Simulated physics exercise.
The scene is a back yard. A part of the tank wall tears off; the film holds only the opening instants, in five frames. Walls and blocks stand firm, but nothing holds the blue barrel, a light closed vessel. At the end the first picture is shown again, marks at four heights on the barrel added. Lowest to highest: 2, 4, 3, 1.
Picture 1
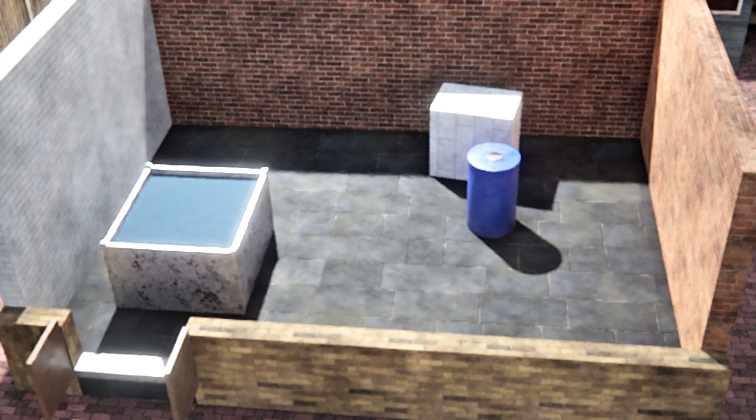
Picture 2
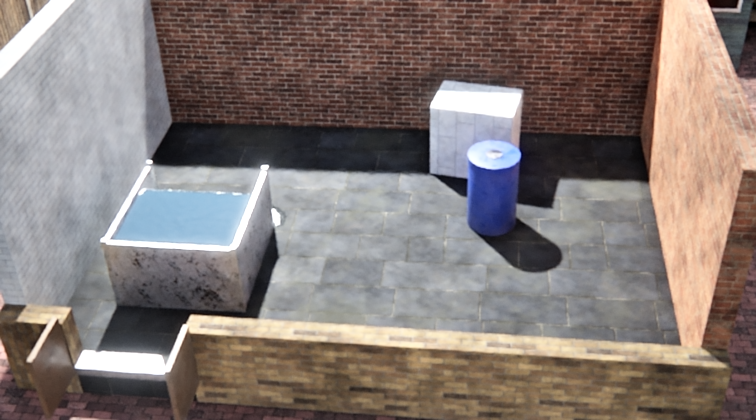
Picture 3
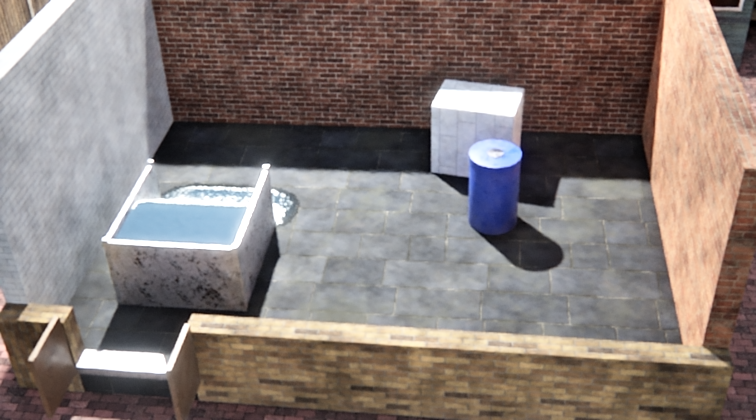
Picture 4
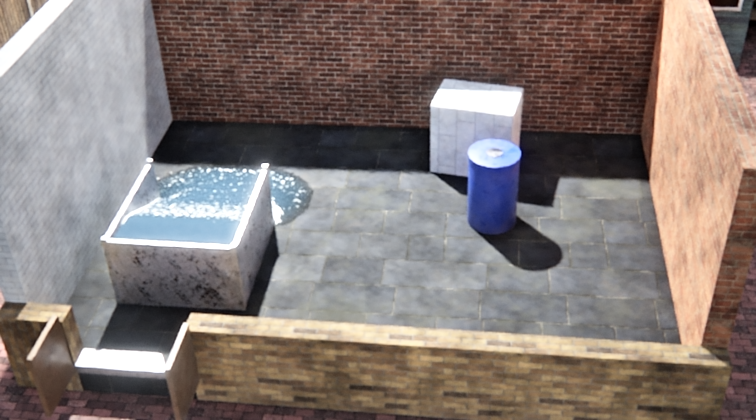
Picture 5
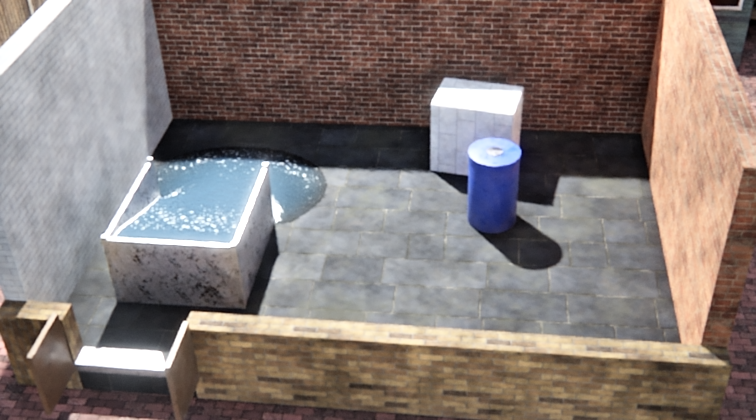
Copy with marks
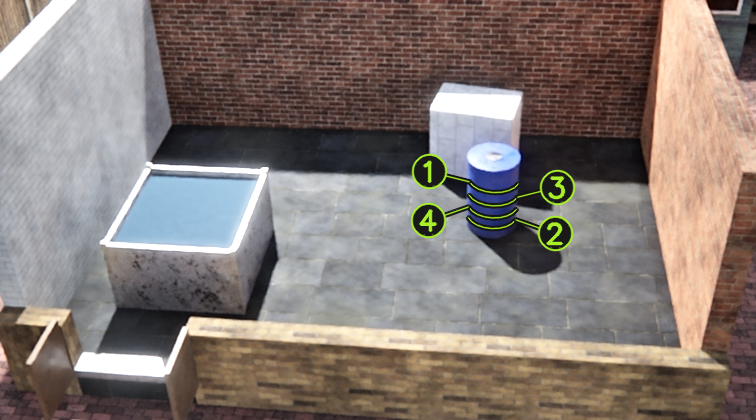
Walled back yard with a stone tank of water spilling over its back edge, a puddle spreading behind it across dark paving.
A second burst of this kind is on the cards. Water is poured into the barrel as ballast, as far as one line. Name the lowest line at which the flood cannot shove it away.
Take 2.
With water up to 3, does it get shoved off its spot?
No.
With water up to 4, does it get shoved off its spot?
No, that is safe.
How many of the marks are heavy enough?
All of them.
On the marked copy, 1 at (493, 192); 2 at (491, 228); 3 at (492, 205); 4 at (492, 217); from the bottom up 2, 4, 3, 1.
For level 1, it does not move.
For level 2, it does not move.
For level 3, it does not move.
For level 4, it does not move.
